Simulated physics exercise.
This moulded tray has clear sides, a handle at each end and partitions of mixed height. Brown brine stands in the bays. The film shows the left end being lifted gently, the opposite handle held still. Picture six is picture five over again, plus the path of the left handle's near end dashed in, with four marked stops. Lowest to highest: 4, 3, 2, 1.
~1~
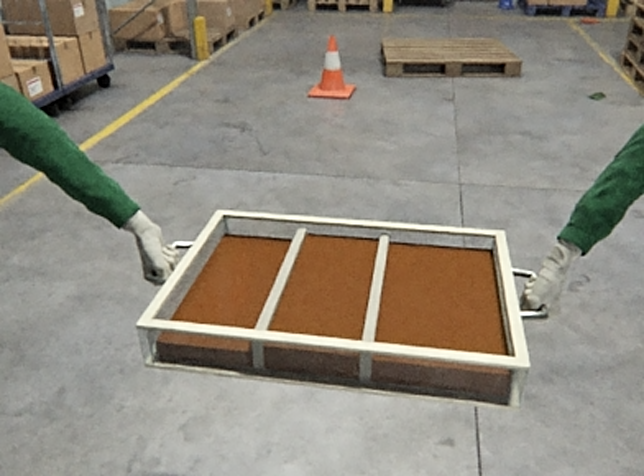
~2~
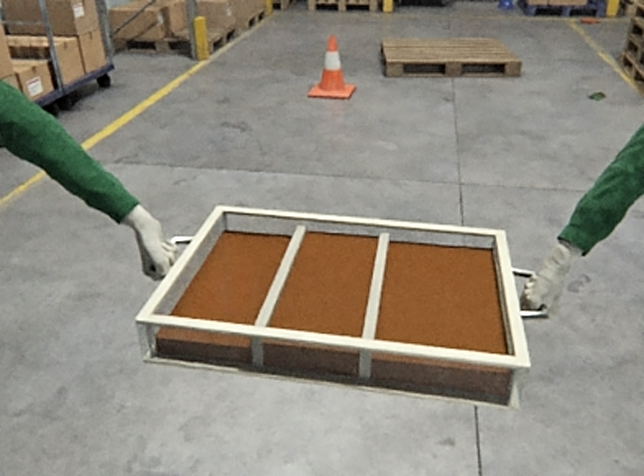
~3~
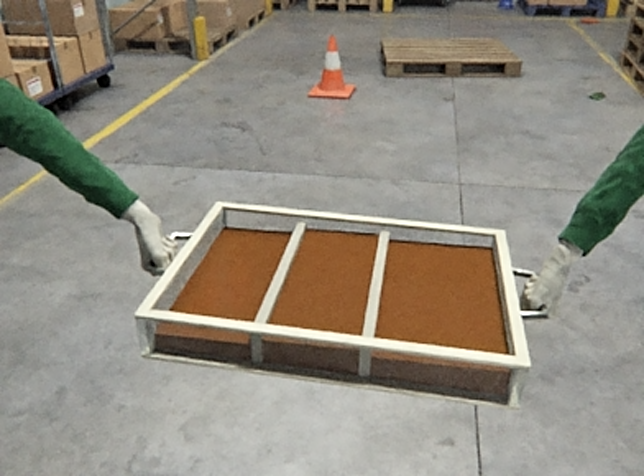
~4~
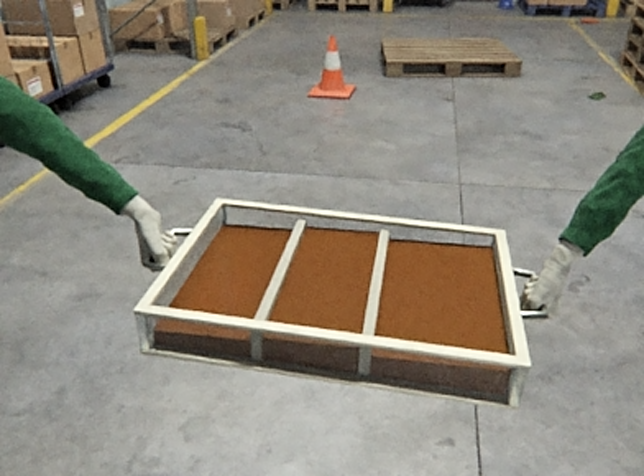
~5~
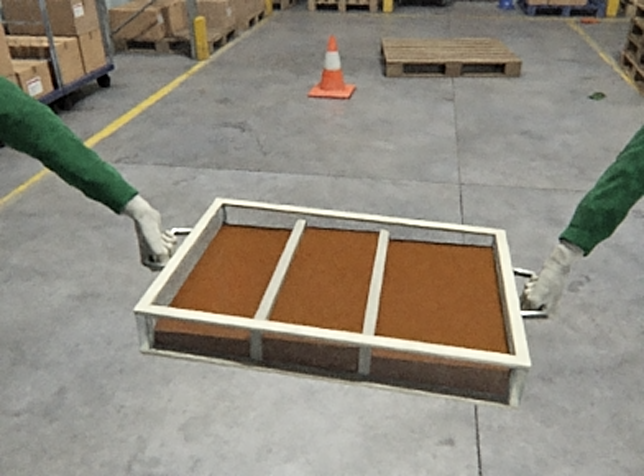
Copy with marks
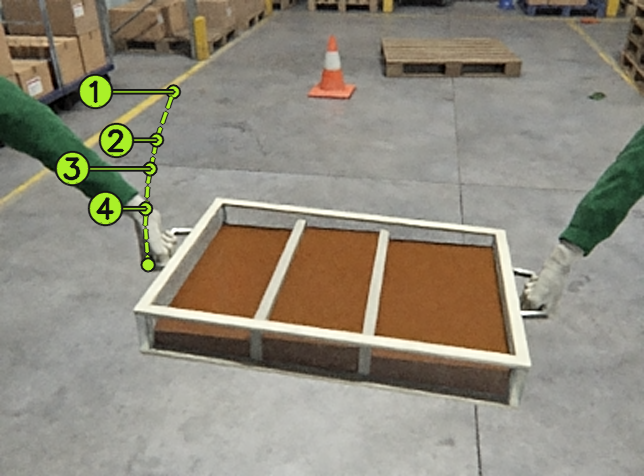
On a warehouse floor, two gloved hands in green sleeves held a pale-framed tray of brown liquid by its end handles, and the left side rose slightly, leaving it tilted gently down to the right.
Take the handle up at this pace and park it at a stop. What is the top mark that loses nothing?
4 is the one.
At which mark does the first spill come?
That would be 3.
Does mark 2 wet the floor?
Yes, it does.
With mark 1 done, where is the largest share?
It is the right one.
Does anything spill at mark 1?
Yes, it does.
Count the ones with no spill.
One of the four.
In lime, 1 at (173, 91); 2 at (156, 140); 3 at (150, 168); 4 at (145, 208).
For mark 1, about 46 % goes over the rim.
For mark 2, about 26 % goes over the rim.
For mark 3, about 10 % goes over the rim.
For mark 4, nothing spills; the right bay holds the most.
